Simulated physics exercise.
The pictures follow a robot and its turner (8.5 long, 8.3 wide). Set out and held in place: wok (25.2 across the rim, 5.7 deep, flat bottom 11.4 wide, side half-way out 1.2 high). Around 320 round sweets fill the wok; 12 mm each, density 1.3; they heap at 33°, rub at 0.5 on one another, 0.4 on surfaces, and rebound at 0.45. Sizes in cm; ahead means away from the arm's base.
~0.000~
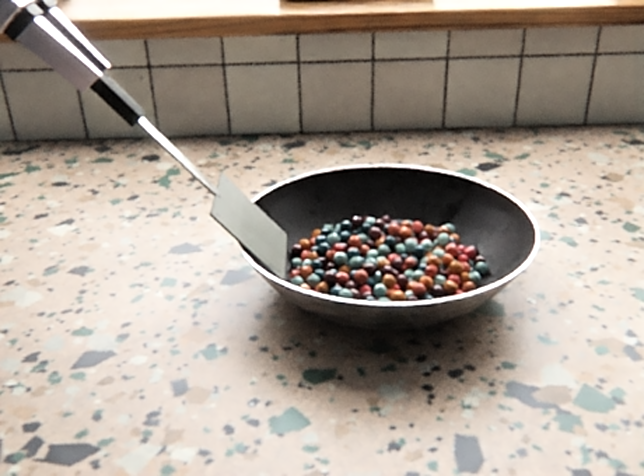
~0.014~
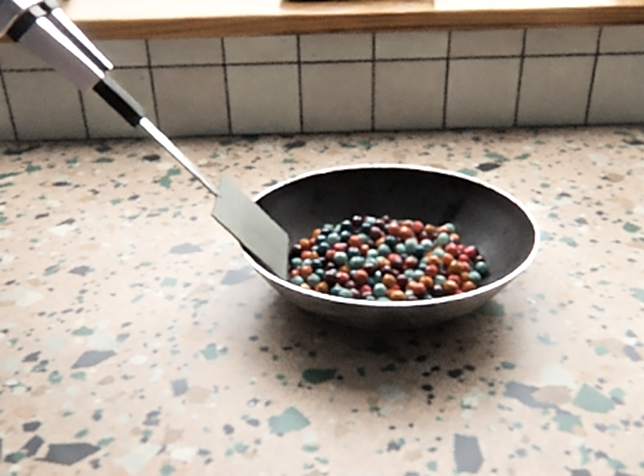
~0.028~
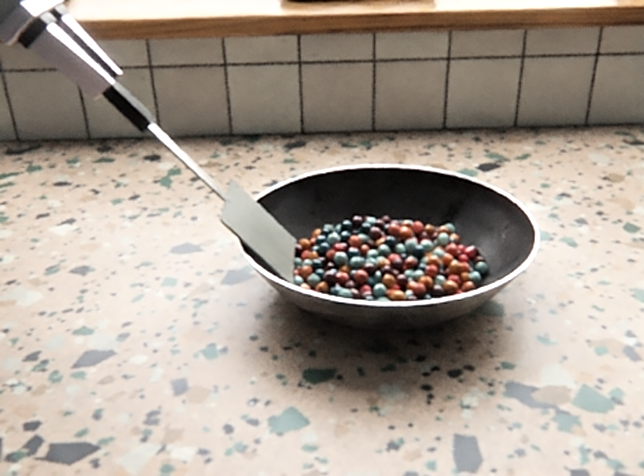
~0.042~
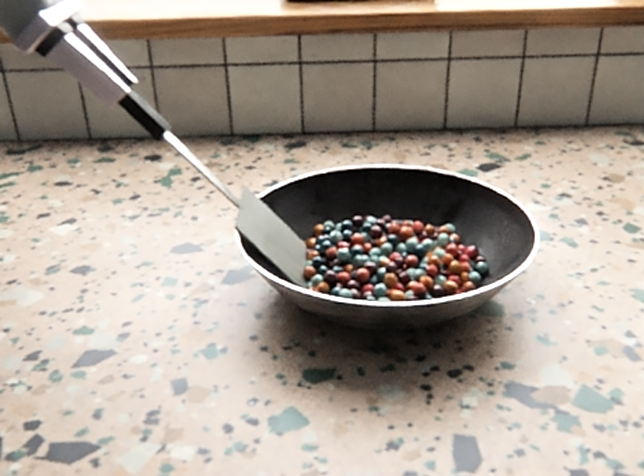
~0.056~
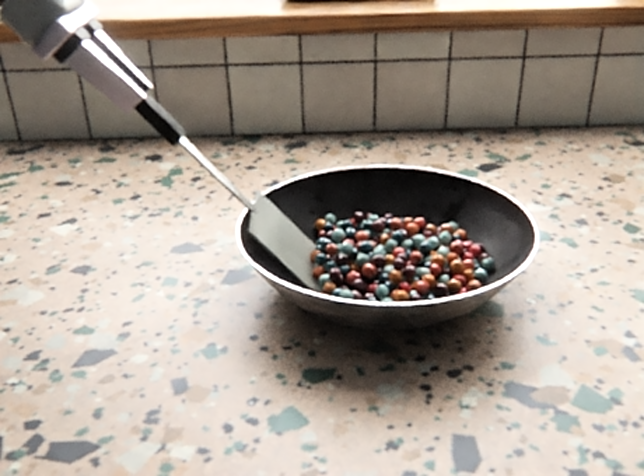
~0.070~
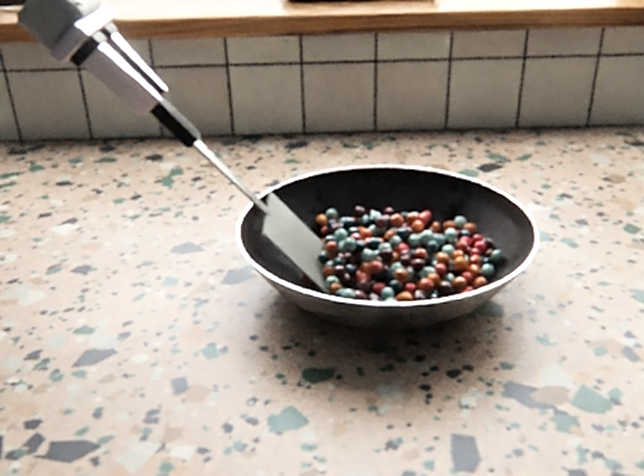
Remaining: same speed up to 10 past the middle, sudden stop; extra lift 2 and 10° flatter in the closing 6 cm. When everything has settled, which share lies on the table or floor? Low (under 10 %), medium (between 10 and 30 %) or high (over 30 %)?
Answer: High; over 30 % of the round sweets finish on the table or floor.
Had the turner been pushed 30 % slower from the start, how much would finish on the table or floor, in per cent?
It would be near 35 per cent.
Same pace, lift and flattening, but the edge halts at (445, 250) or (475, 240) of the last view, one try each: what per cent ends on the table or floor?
Some 0 and 20 per cent.
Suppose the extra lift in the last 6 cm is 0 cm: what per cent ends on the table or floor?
Some 50 per cent.
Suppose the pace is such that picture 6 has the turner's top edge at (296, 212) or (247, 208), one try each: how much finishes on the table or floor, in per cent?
Some 50 and 35 per cent.
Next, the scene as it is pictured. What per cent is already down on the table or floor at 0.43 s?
Roughly 10 per cent.
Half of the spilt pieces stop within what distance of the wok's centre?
Some 28 cm.
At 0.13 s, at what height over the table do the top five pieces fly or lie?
Some 5 cm.
By 0.13 s, sloping 50°, highest piece 5 above the table; 323 in the wok.
By 0.20 s, sloping 47°, highest piece 7 above the table; 323 in the wok.
By 0.43 s, sloping 40°, highest piece 14 above the table; 189 in the wok, 40 on the table or floor, 94 on the blade or in flight.
By 1.48 s, sloping 40°, highest piece 4 above the table; 188 in the wok, 135 on the table or floor.
Final count, 188 in the wok, 135 on the table or floor. That is 42 % on the table or floor.
